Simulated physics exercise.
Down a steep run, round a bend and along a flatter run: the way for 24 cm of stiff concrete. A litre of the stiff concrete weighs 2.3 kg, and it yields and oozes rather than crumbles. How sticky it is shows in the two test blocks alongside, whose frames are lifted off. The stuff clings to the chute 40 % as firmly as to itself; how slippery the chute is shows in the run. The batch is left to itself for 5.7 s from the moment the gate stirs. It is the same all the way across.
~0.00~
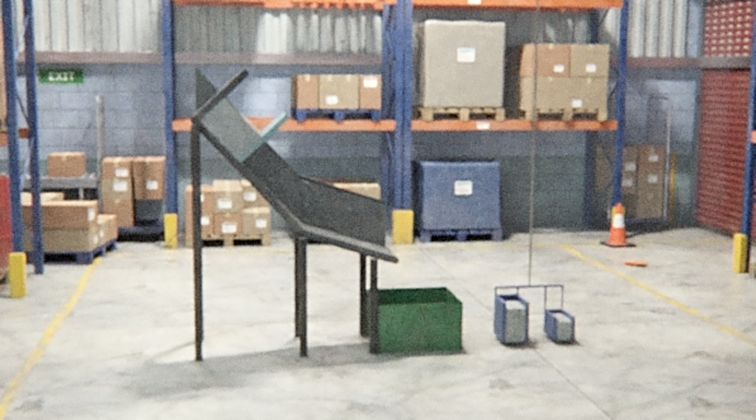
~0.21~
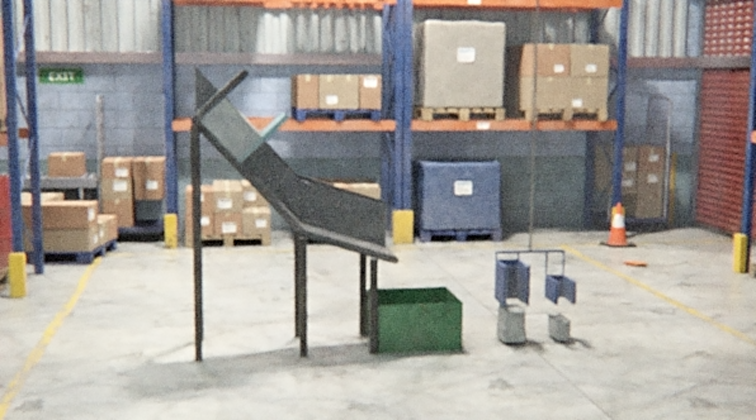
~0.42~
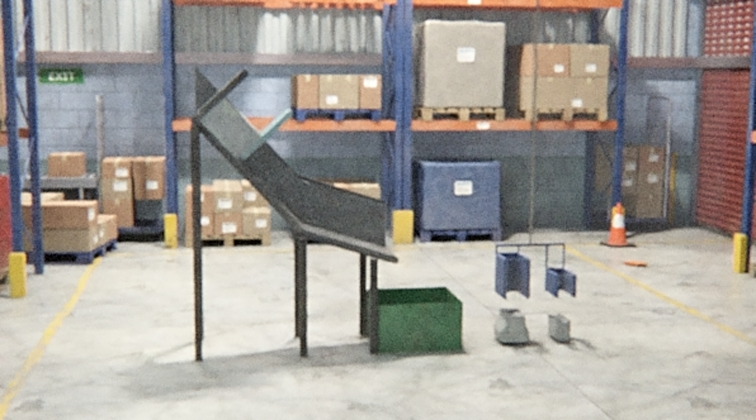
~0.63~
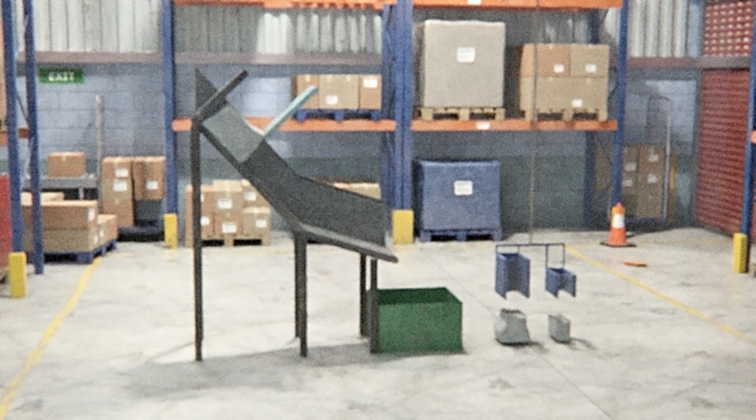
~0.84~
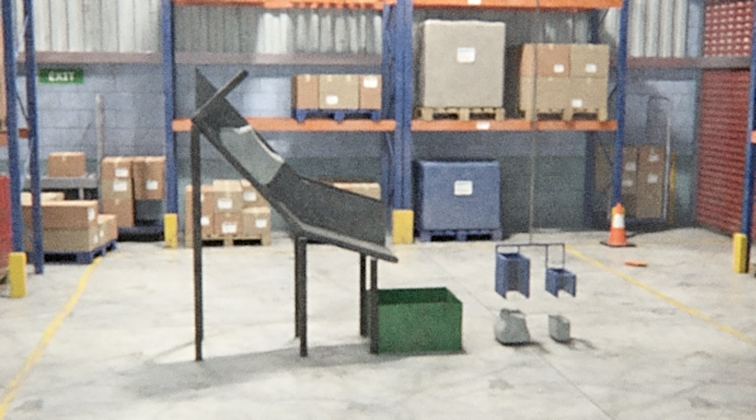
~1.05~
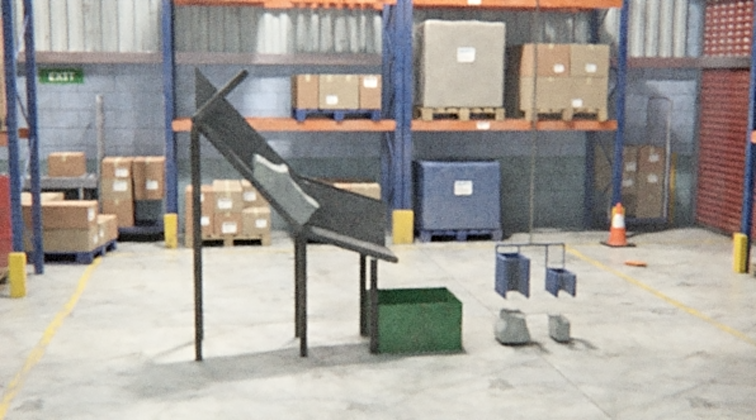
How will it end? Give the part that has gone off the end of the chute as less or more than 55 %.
It comes out more than 55 %.
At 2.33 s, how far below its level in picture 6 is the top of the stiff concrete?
About 54 cm.
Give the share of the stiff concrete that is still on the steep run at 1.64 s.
Some 0 per cent.
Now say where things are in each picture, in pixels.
Leading edge of the stiff concrete at (260, 135); blocks stand 27 cm, 15 cm (left to right), in the first frame.
Leading edge of the stiff concrete at (260, 135); blocks stand 25 cm, 15 cm (left to right), in the second frame.
Leading edge of the stiff concrete at (260, 135); blocks stand 21 cm, 15 cm (left to right), in the third frame.
Leading edge of the stiff concrete at (264, 138); blocks stand 21 cm, 15 cm (left to right), in the fourth frame.
Leading edge of the stiff concrete at (282, 161); blocks stand 21 cm, 15 cm (left to right), in the fifth frame.
Leading edge of the stiff concrete at (317, 206); blocks stand 21 cm, 15 cm (left to right), in the sixth frame.
After 1.64 s, none is on the steep run, 97 % on the flatter one and 3 % past the end.
After 2.33 s, none is on the steep run, 36 % on the flatter one and 64 % past the end.
After 3.03 s, none is on the steep run, 36 % on the flatter one and 64 % past the end.
After 3.72 s, none is on the steep run, 36 % on the flatter one and 64 % past the end.
After 6.11 s, at the end, none is on the steep run, 36 % on the flatter one and 64 % past the end.
